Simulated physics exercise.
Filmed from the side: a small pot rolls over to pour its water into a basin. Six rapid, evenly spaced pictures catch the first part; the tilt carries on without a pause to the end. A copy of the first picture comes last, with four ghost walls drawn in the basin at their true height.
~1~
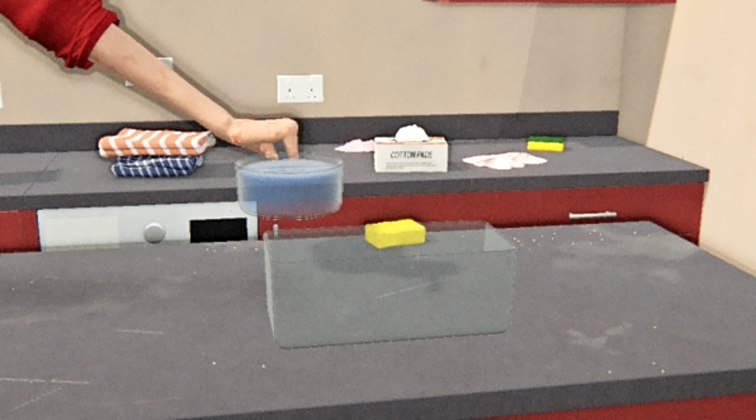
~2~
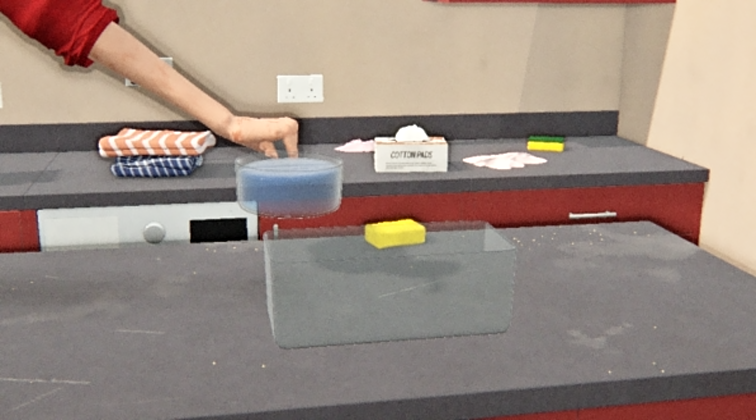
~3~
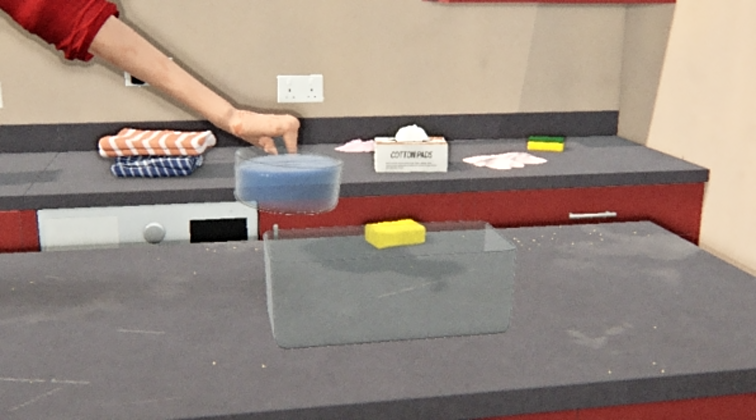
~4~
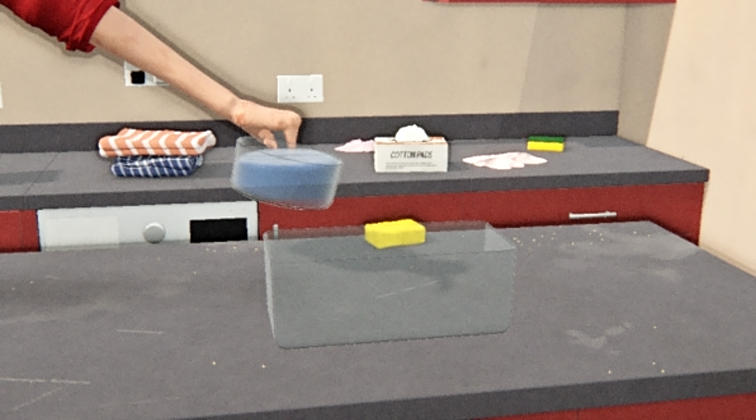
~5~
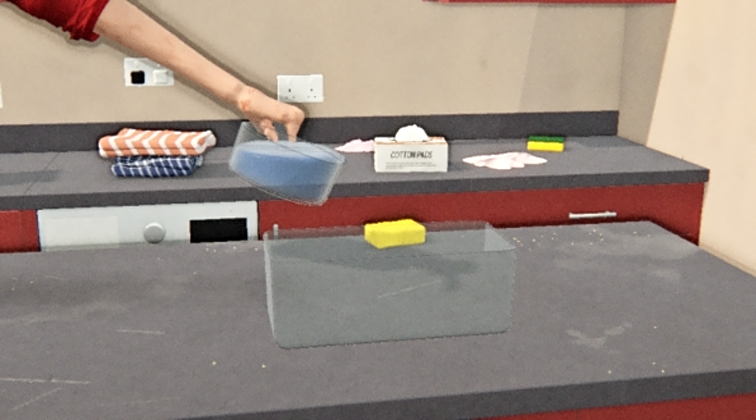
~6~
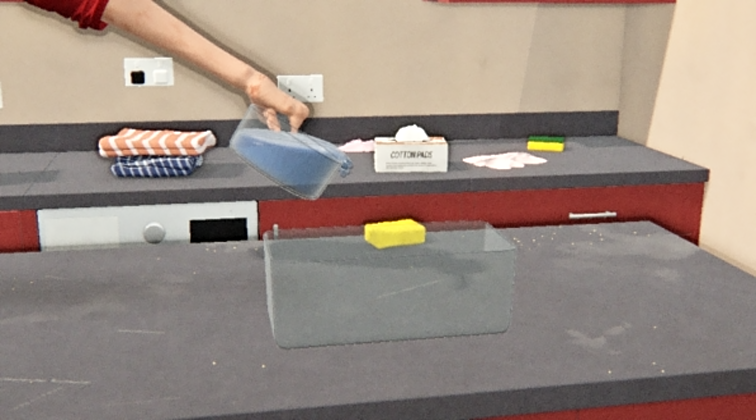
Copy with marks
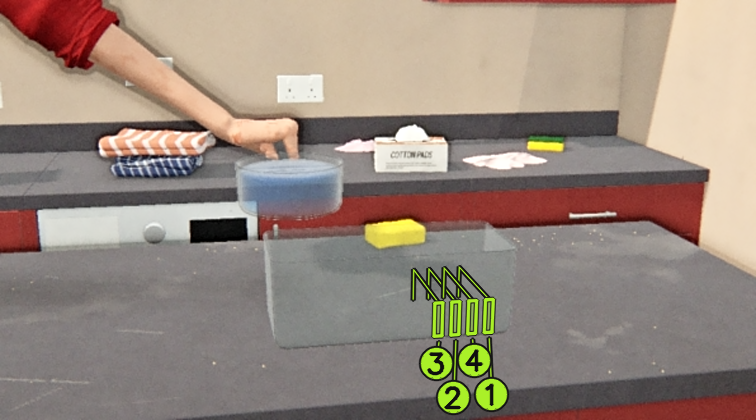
A hand tilts a clear pot of blue water rightward until some crosses its lip.
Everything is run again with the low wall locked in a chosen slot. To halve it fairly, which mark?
3 is best.
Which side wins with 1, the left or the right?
The left side.
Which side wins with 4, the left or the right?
More ends on the left.
On the marked copy, 1 at (489, 338); 2 at (455, 340); 3 at (438, 342); 4 at (472, 339).
With 1, about 82 % ends left of the wall and 8 % right of it; 10 % is lost outside.
With 2, about 77 % ends left of the wall and 16 % right of it; 7 % is lost outside.
With 3, about 50 % ends left of the wall and 43 % right of it; 6 % is lost outside.
With 4, about 90 % ends left of the wall and 4 % right of it; 5 % is lost outside.
